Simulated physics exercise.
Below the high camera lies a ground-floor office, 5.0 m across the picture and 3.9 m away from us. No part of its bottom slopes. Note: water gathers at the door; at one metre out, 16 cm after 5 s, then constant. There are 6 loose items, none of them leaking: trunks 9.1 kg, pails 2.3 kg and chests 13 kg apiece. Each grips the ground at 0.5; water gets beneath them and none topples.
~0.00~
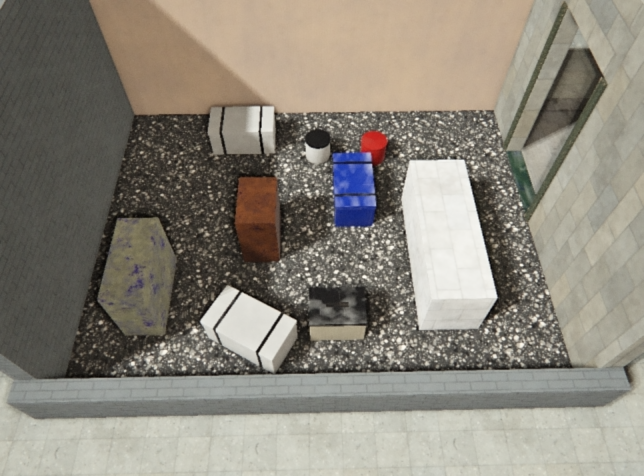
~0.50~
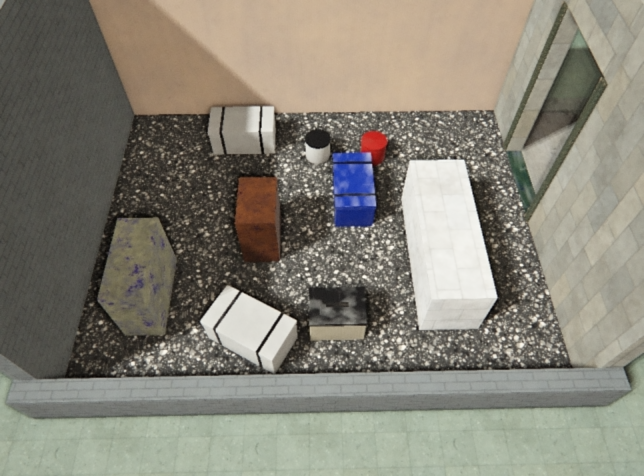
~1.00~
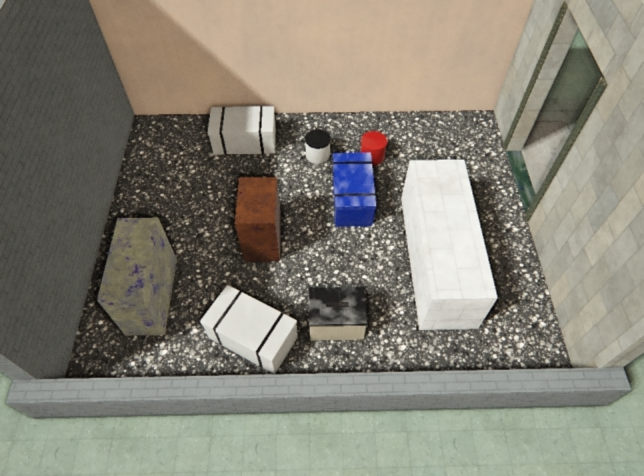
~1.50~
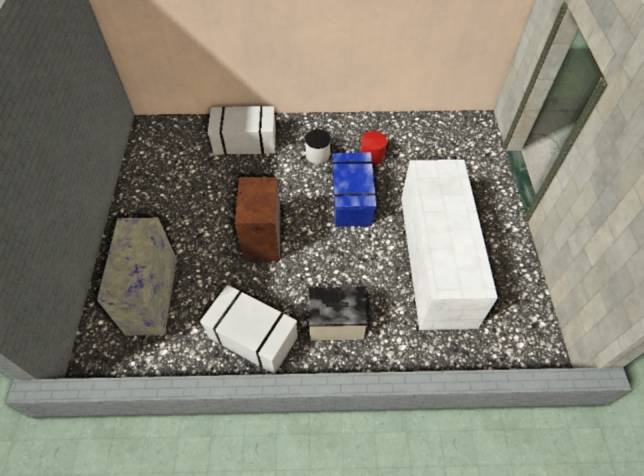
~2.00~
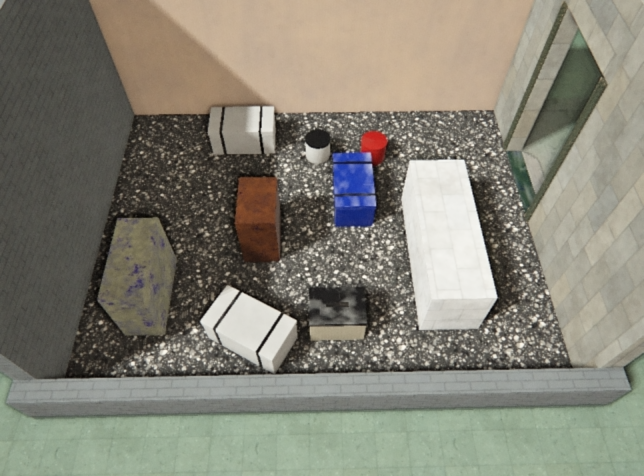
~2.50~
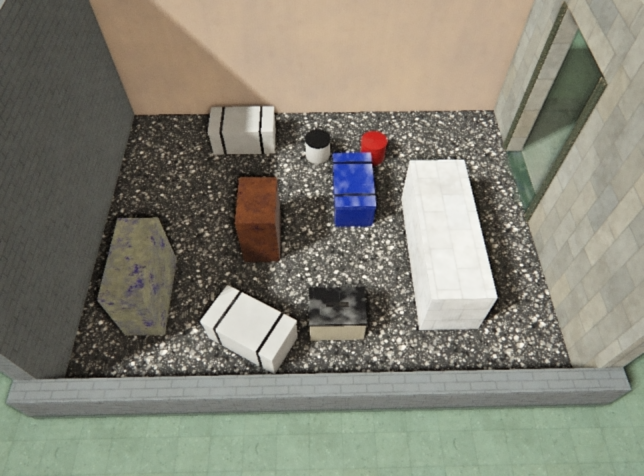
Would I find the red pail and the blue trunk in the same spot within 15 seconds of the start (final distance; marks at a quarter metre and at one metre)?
Red pail - a big displacement, blue trunk - a bit of drift.
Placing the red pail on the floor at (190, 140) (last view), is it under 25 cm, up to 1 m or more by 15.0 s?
I'd say it goes a long distance.
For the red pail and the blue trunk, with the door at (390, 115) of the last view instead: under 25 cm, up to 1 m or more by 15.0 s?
With that change, the red pail would go a long distance while the blue trunk would go a long distance.
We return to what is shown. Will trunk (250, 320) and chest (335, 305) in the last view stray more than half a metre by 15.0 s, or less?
Well, one by one it's lower, then lower.
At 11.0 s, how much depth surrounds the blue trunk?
The depth there is around 3 cm.
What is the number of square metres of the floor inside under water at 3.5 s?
1.0 m2.
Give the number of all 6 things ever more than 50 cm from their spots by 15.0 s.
That comes to 4.
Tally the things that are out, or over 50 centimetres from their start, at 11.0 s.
By my tally, 4.
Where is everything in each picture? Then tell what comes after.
The red pail at (374, 140), on the bottom; the blue trunk at (354, 179) rests on the ground; 0.0 m2 under water; 0 of 6 have shifted, in the first frame.
The red pail at (374, 140), on the bottom; the blue trunk at (354, 179) rests on the ground; water covers 0.0 m2; 0 of 6 have shifted, in the second frame.
The red pail at (374, 140), on the bottom; the blue trunk at (354, 179) rests on the ground; water covers 0.0 m2; 0 of 6 have shifted, in the third frame.
The red pail at (374, 140), on the bottom; the blue trunk at (354, 179) rests on the ground; water covers 0.0 m2; 0 of 6 have shifted, in the fourth frame.
The red pail at (374, 140) rests on the ground; the blue trunk at (354, 179), on the bottom; 0.0 m2 under water; 0 of 6 have shifted, in the fifth frame.
The red pail at (374, 140), on the bottom; the blue trunk at (354, 179), on the bottom; water covers 0.0 m2; 0 of 6 have shifted, in the sixth frame.
After 3.5 s the red pail is near (374, 140), 0.0 m from its start, aground; the blue trunk is near (354, 179), 0.0 m from its start, aground; 0 afloat.
After 6.8 s the red pail is near (276, 103), 1.4 m from its start, afloat; the blue trunk is near (303, 194), 0.6 m from its start, aground; 2 afloat.
After 11.0 s the red pail is near (125, 155), 3.0 m from its start, afloat; the blue trunk is near (303, 194), 0.6 m from its start, aground; 3 afloat.
After 15.0 s the red pail is near (115, 183), 3.1 m from its start, afloat; the blue trunk is near (302, 191), 0.6 m from its start, afloat; 5 afloat.
